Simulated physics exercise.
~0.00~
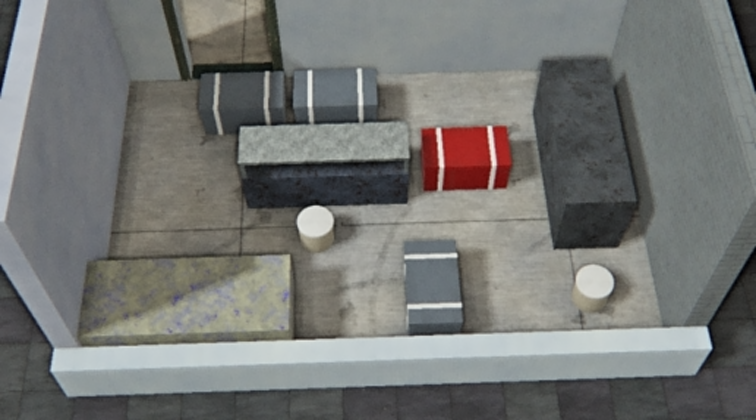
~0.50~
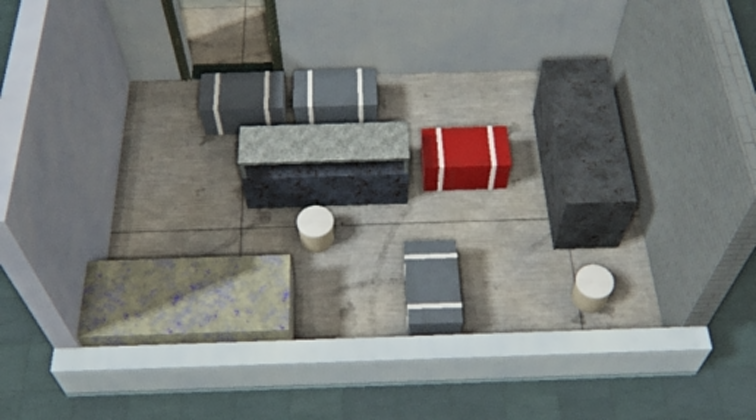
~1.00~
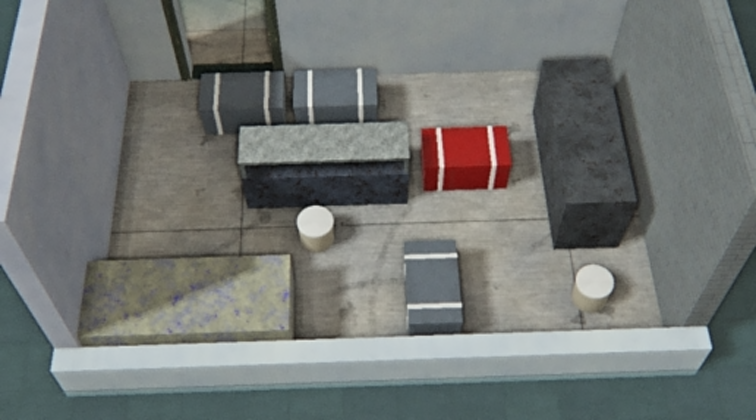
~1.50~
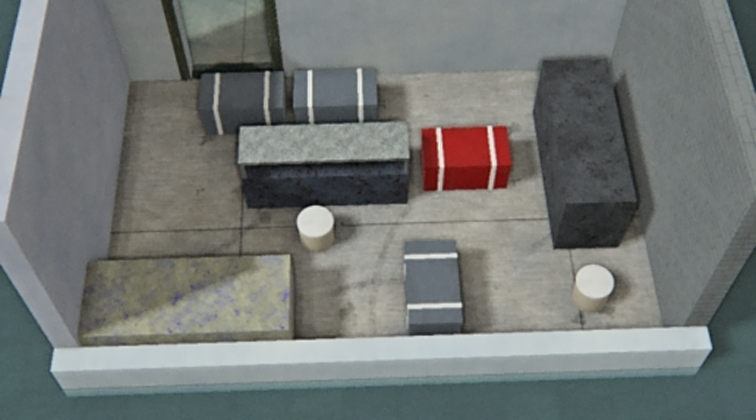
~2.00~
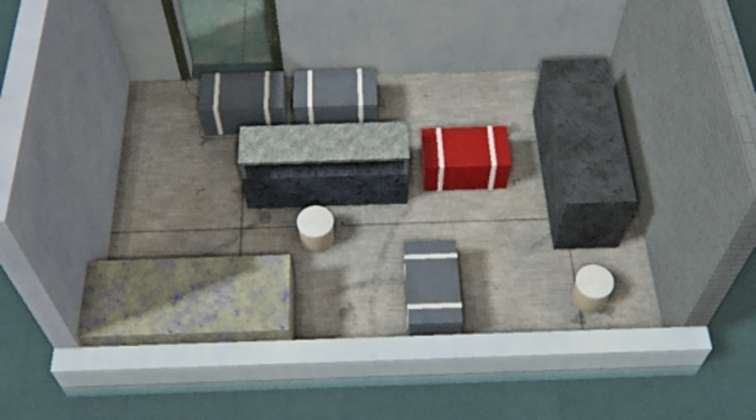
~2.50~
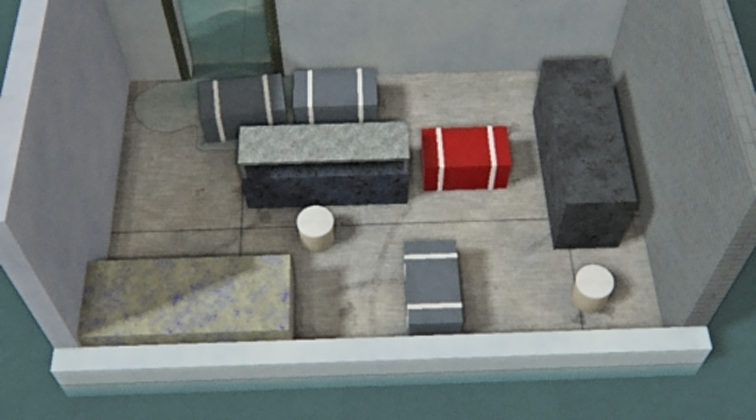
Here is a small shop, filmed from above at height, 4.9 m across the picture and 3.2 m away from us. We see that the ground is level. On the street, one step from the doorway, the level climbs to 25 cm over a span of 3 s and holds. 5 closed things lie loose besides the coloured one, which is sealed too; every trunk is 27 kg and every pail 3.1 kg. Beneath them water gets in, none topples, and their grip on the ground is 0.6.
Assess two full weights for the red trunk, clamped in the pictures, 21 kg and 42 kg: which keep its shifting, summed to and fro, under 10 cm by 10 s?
Heavier.
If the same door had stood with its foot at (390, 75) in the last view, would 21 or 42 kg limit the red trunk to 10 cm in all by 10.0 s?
Under that change no listed mass suffices.
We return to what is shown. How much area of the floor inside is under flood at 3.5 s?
About 3.5 m2.
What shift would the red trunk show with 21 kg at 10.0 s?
About 30 cm off its spot.
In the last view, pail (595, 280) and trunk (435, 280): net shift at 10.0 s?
30 cm, 60 cm.
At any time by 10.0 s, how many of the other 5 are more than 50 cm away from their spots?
It works out to 3.
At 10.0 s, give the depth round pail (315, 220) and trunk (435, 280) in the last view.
About 12 and 9 cm.
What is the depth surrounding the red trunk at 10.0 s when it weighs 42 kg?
9 cm, roughly.
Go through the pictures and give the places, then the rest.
The first picture shows the red trunk at (466, 147), on the bottom; 0.0 m2 under water; 0 of 6 have shifted.
The second picture shows the red trunk at (466, 147), on the bottom; 0.0 m2 under water; 0 of 6 have shifted.
The third picture shows the red trunk at (466, 147), on the bottom; 0.0 m2 under water; 0 of 6 have shifted.
The fourth picture shows the red trunk at (466, 147) rests on the ground; water covers 0.0 m2; 0 of 6 have shifted.
The fifth picture shows the red trunk at (466, 147), on the bottom; 0.2 m2 under water; 0 of 6 have shifted.
The sixth picture shows the red trunk at (466, 147), on the bottom; 0.7 m2 under water; 1 of 6 have shifted.
After 3.5 s the red trunk would be 0 cm from its start with 21 kg and 0 cm from its start with 42 kg; 0 cm of water round it then.
After 4.5 s the red trunk would be 0 cm from its start with 21 kg and 0 cm from its start with 42 kg; 1 cm of water round it then.
After 7.0 s the red trunk would be 0 cm from its start with 21 kg and 0 cm from its start with 42 kg; 4 cm of water round it then.
After 10.0 s the red trunk would be 34 cm from its start with 21 kg and 0 cm from its start with 42 kg; 9 cm of water round it then.
